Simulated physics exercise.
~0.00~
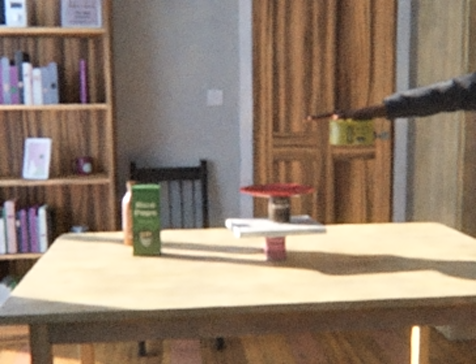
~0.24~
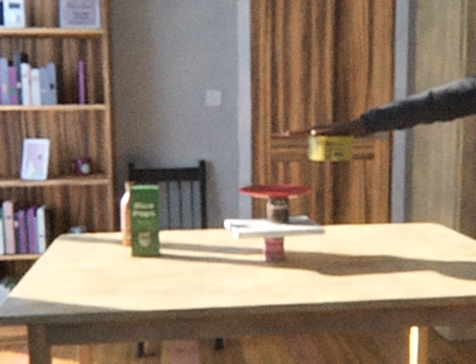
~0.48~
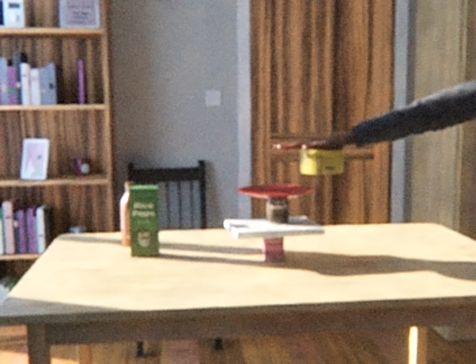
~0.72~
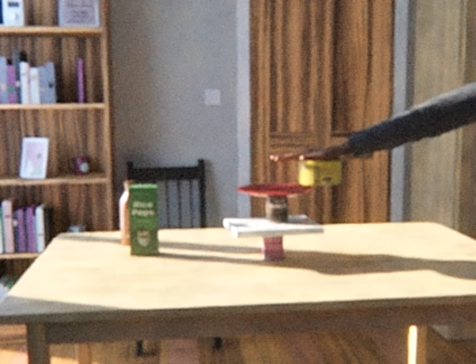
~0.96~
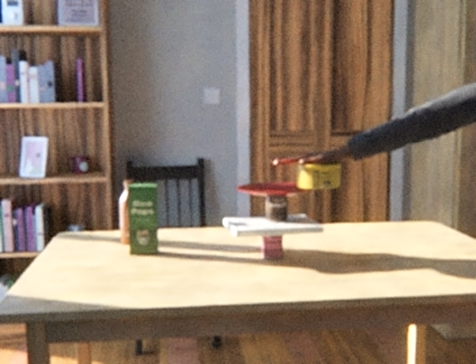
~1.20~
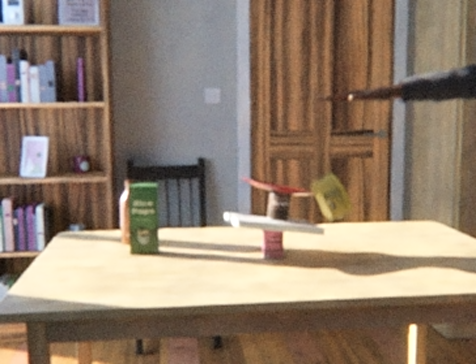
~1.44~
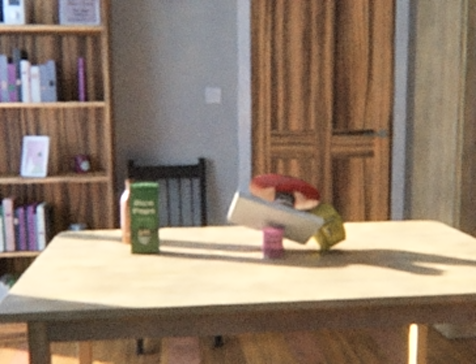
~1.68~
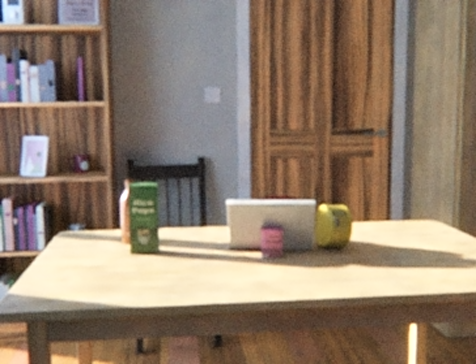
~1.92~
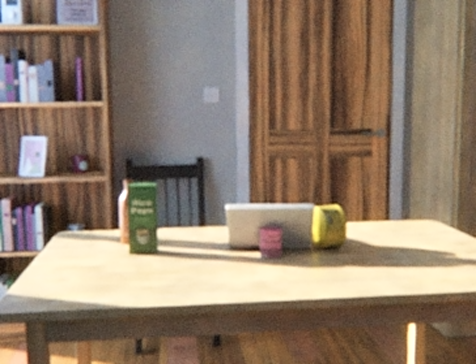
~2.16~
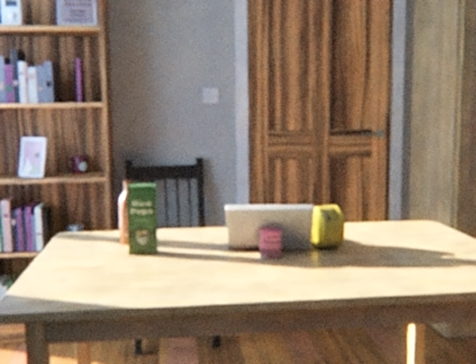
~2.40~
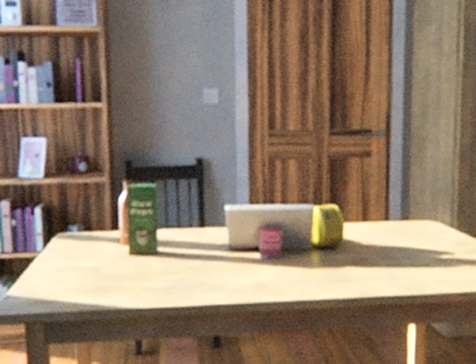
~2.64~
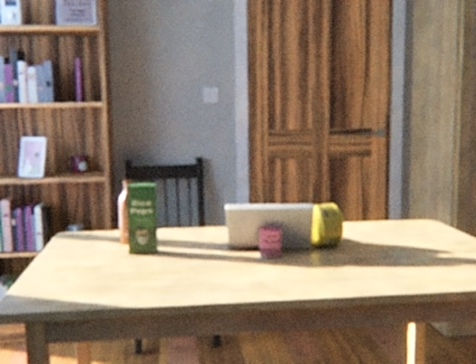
Yellow tub lowered by a hand onto a red plate's edge, tipping off and toppling the stack, white tray left propped upright.
